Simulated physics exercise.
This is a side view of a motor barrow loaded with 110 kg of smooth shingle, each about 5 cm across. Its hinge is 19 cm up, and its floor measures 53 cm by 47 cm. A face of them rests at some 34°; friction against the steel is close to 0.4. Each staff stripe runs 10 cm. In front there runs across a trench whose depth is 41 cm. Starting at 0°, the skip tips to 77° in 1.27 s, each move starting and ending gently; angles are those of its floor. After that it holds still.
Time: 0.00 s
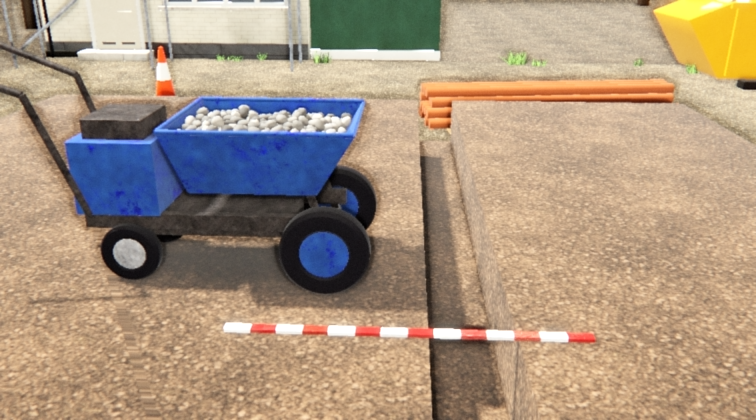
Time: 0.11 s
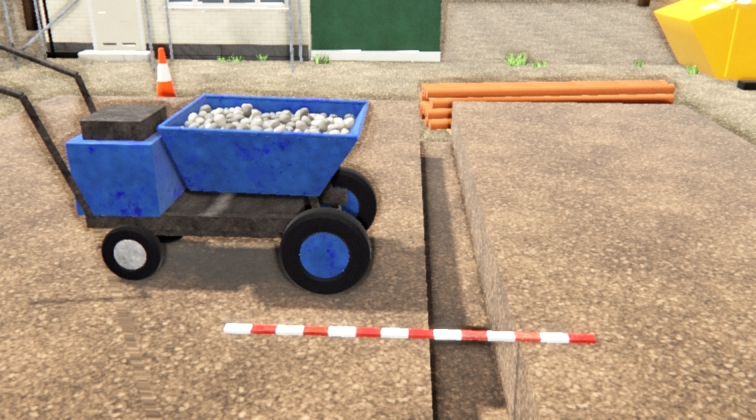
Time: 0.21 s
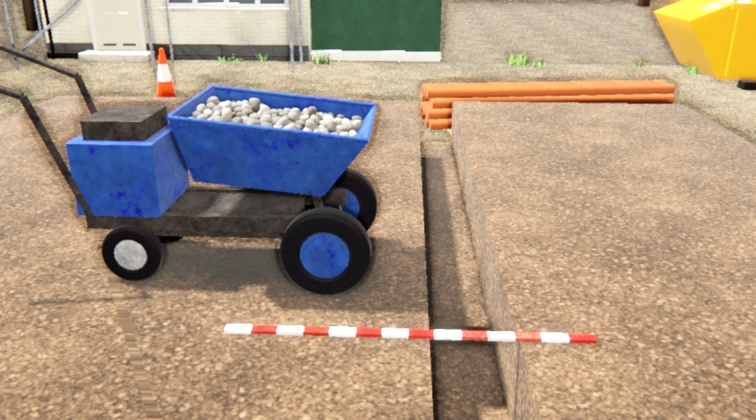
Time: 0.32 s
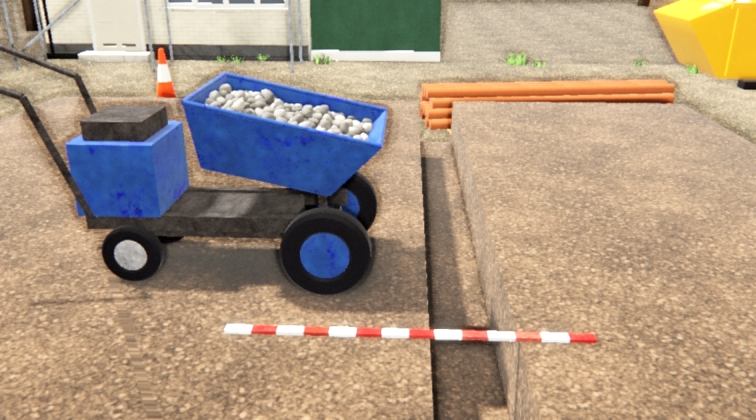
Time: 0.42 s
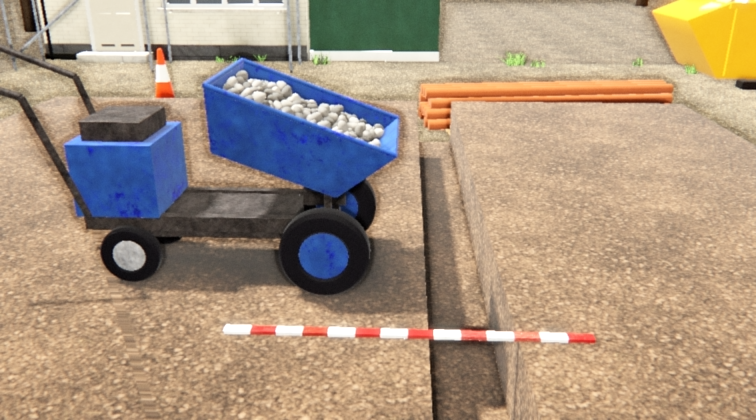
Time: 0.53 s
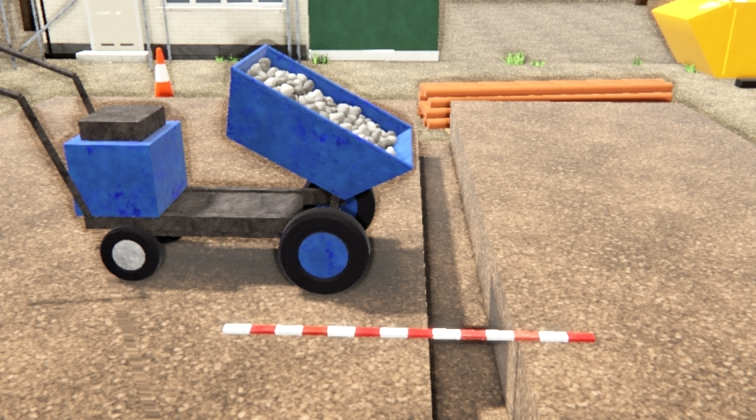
A small blue motor barrow full of pale, rounded stones stood beside a trench, and its skip slowly tilted forward to the right, the back end rising steadily while the wheels stayed put.
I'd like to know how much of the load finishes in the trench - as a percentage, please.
Somewhere near 67 per cent of it finishes in the trench.
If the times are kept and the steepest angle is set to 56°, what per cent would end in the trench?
I'd expect around 45 in a hundred.
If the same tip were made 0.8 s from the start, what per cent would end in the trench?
In that case, around 55%.
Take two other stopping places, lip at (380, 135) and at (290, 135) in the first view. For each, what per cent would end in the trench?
Estimates: 40 % then 90 %.
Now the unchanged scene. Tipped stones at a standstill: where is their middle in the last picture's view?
Their middle ends up near (480, 324).
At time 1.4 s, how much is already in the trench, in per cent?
By then, around 35 percent.
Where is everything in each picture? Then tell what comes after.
In the first frame, the skip is at 0°, its lip at (354, 136); the top of the load is at (266, 117).
In the second frame, the skip is at 2°, its lip at (358, 137); the top of the load is at (249, 115); the stones move at 0.2 m/s on average.
In the third frame, the skip is at 6°, its lip at (368, 141); the top of the load is at (245, 109); the stones move at 0.4 m/s on average.
In the fourth frame, the skip is at 12°, its lip at (381, 147); the top of the load is at (239, 97); the stones move at 0.6 m/s on average.
In the fifth frame, the skip is at 20°, its lip at (396, 156); the top of the load is at (246, 84); the stones move at 0.7 m/s on average.
The sixth frame shows lip at (412, 168), floor tilted 29°, highest stones at (267, 72); the stones move at 0.8 m/s on average.
After 0.9 s the floor is at 65°; 98 % in the skip, 2 % in the trench; the foremost stones are at (470, 233).
After 1.4 s the floor is at 77°; 38 % in the skip, 37 % in the trench, 25 % past the trench; the foremost stones are at (601, 265).
After 1.7 s the floor is at 77°; 10 % in the skip, 56 % in the trench, 34 % past the trench; the foremost stones are at (700, 265).
After 3.7 s the floor is at 77°; 0 % in the skip, 67 % in the trench, 33 % past the trench; the foremost stones are past the picture's edge.
